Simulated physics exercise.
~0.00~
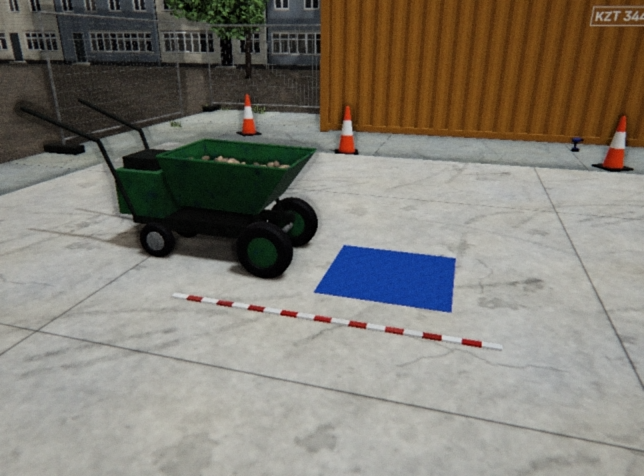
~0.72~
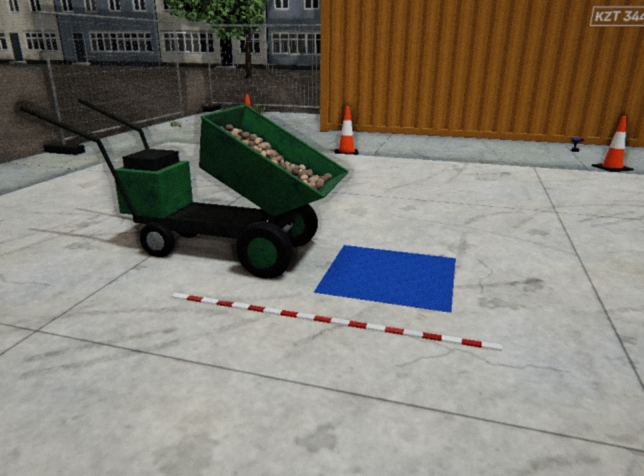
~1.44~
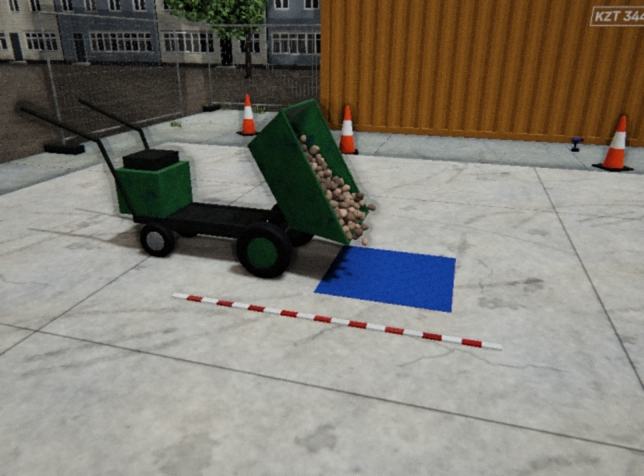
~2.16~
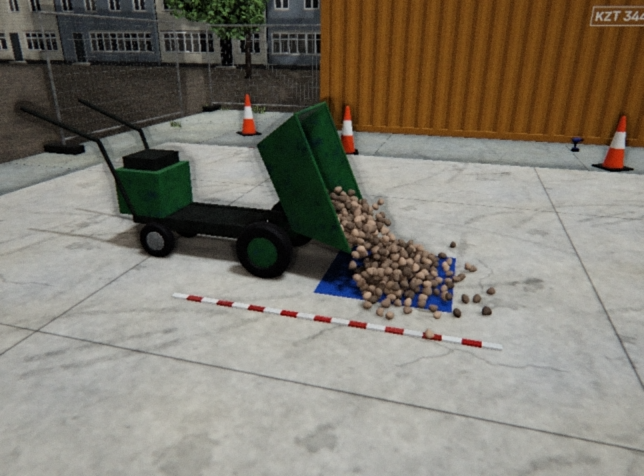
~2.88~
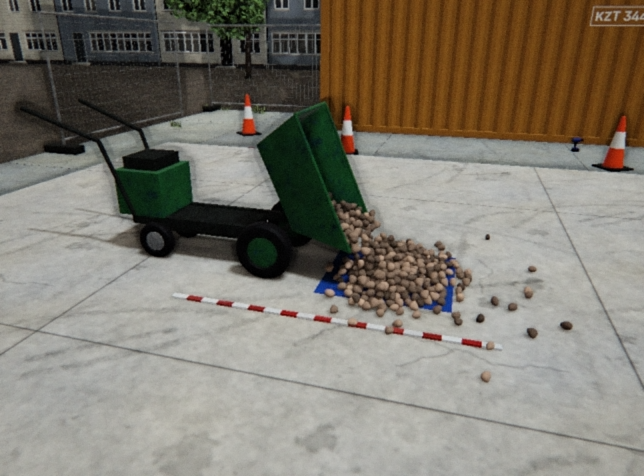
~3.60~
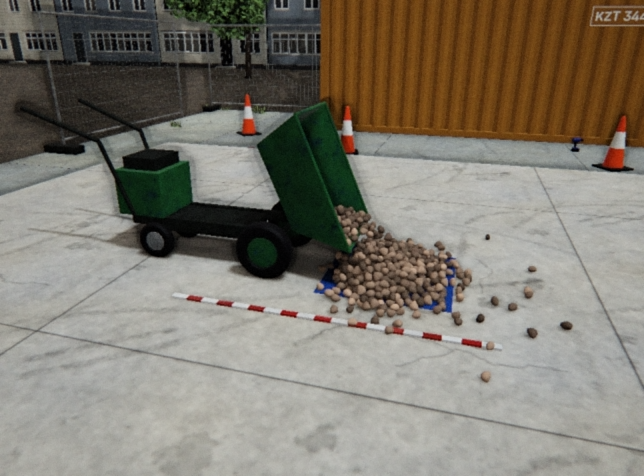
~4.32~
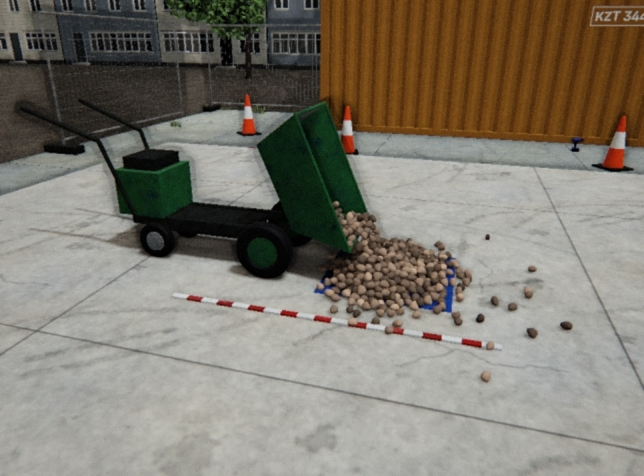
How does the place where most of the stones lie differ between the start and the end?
At the start the stones are all inside the tray of the green barrow. By the end most of them lie lower and farther right, in a heap on the blue sheet.
At first, a green powered barrow loaded with rounded stones stands on pale paving, with a blue sheet to its right and a red and white striped staff lying in front. Its tray tips up toward the right, showing the stones inside. As it tilts steeply, the stones slide to the lower lip and then pour out over the sheet. A few roll beyond it, some reaching the right end of the staff. Finally the tray stays raised, with a heap covering most of the sheet and some stones still resting at the tray's mouth.
